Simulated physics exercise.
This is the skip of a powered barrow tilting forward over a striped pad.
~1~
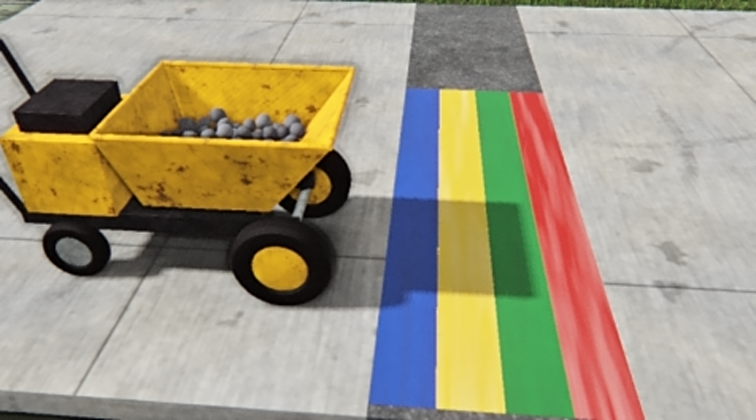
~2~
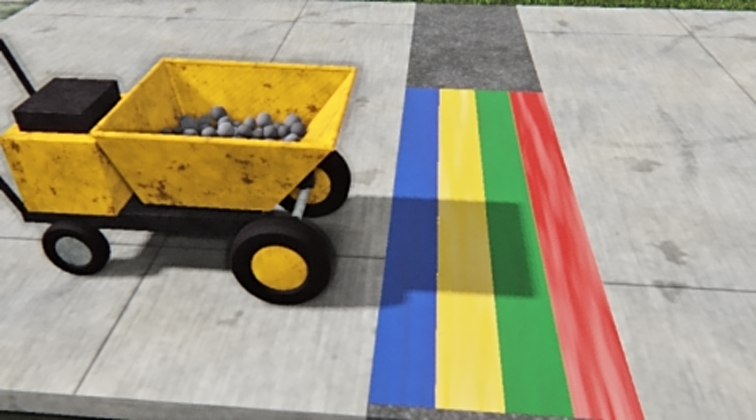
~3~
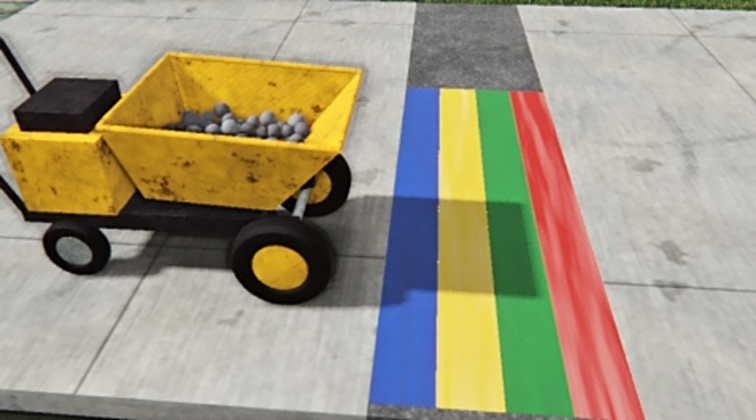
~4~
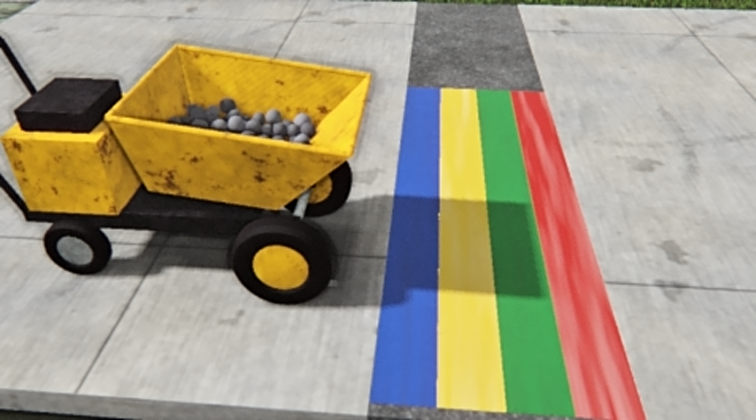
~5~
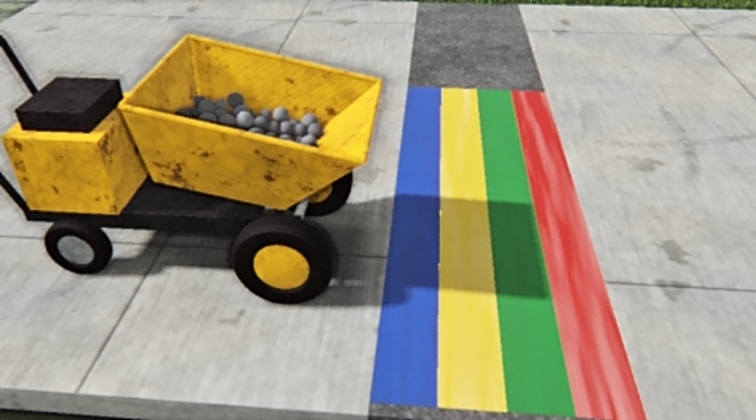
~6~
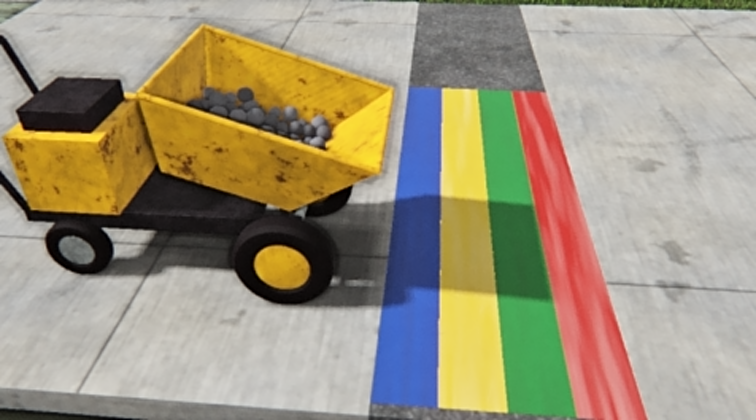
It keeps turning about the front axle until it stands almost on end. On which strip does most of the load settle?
Most lies over the yellow band.
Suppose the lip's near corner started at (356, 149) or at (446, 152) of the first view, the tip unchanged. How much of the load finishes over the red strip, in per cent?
Roughly 10 per cent, and 50 per cent.
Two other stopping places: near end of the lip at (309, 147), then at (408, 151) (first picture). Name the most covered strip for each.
First yellow, then the strip in green.
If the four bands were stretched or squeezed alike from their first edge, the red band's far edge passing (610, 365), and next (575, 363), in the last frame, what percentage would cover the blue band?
Roughly 0 per cent, and 0 per cent.
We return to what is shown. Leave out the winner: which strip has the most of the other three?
The runner-up: The green strip.
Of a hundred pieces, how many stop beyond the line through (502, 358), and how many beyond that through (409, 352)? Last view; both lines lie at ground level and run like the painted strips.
First some 40, then 100 per cent.
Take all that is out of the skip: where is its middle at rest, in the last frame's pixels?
Near (487, 261).
Soon after the last picture, skip tipped steeply; all in the skip.
A little later, skip tipped right over; nearly all in the skip; a stray few over the blue strip; a small part over the yellow strip.
Later still, skip tipped right over; about a quarter in the skip; a stray few over the blue strip; about half over the yellow strip; about a quarter over the green strip; a small part over the red strip.
At rest, skip tipped right over; a stray few in the skip; a small part over the blue strip; about half over the yellow strip; about a third over the green strip; a small part over the red strip; a small part off the paint.
